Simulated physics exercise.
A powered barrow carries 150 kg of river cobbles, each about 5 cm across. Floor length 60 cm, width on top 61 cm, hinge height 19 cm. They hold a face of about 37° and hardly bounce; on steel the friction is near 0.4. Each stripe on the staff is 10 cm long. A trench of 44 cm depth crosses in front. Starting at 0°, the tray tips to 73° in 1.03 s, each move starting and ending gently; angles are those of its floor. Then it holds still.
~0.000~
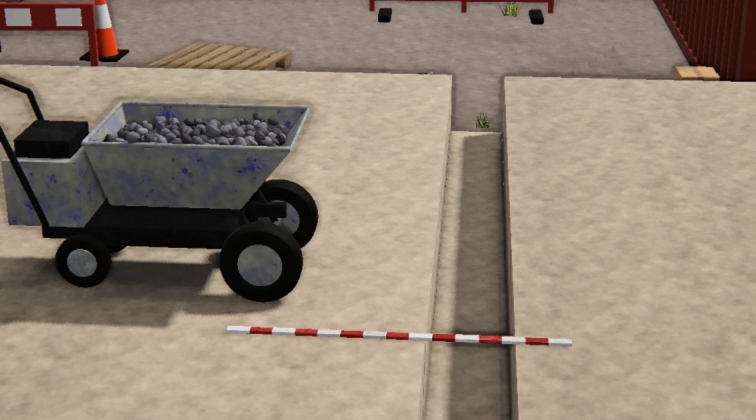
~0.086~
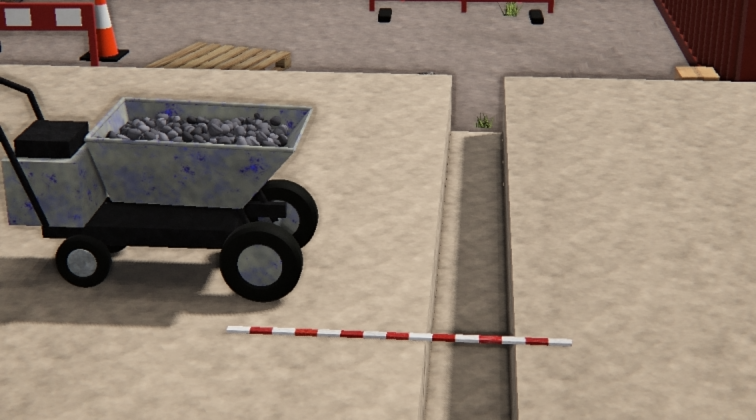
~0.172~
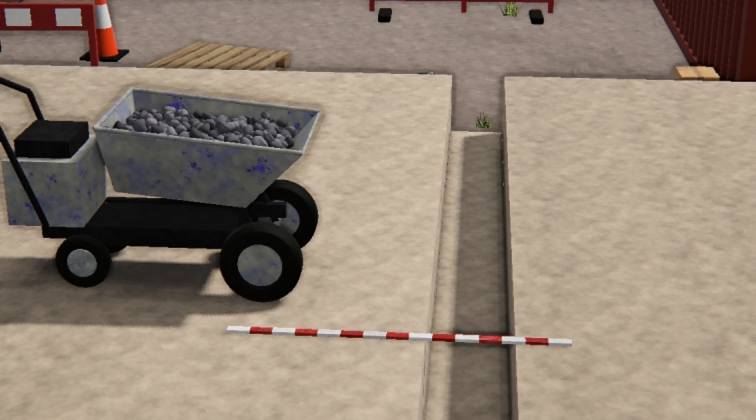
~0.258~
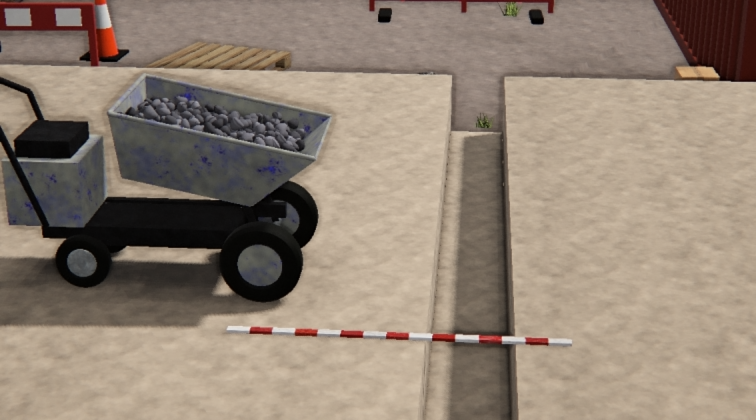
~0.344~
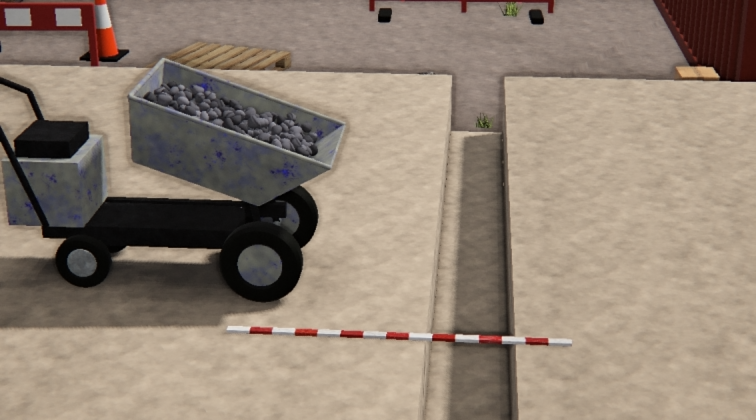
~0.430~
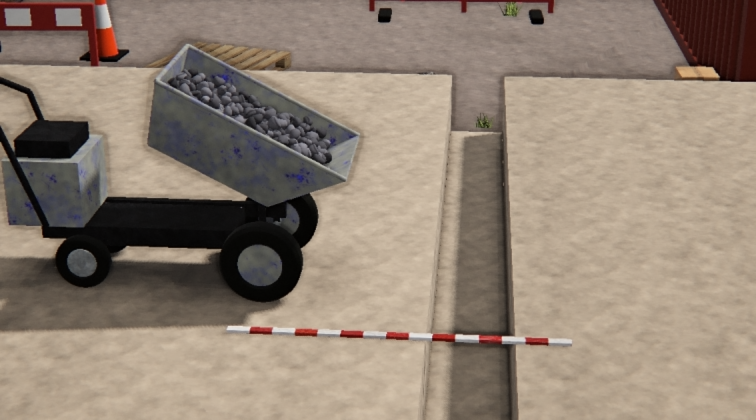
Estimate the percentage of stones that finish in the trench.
Roughly 90 per cent ends in the trench.
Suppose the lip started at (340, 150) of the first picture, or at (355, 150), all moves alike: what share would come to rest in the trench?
First some 85, then 70 per cent.
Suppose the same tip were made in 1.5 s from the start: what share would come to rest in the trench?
It would be near 90 per cent.
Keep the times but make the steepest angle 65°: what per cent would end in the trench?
Then about 85 per cent.
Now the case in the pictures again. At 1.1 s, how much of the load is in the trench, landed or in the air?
About 35 per cent by then.
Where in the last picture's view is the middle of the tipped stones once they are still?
Their middle is at about (470, 346).
After 0.8 s the floor is at 61°; 100 % in the tray; the foremost stones are at (386, 204).
After 1.1 s the floor is at 73°; 53 % in the tray, 11 % short of the trench, 36 % in the trench; the foremost stones are at (509, 351).
After 1.5 s the floor is at 73°; 17 % in the tray, 11 % short of the trench, 71 % in the trench; the foremost stones are at (537, 340).
After 3.4 s the floor is at 73°; 0 % in the tray, 9 % short of the trench, 90 % in the trench; the foremost stones are at (561, 334).
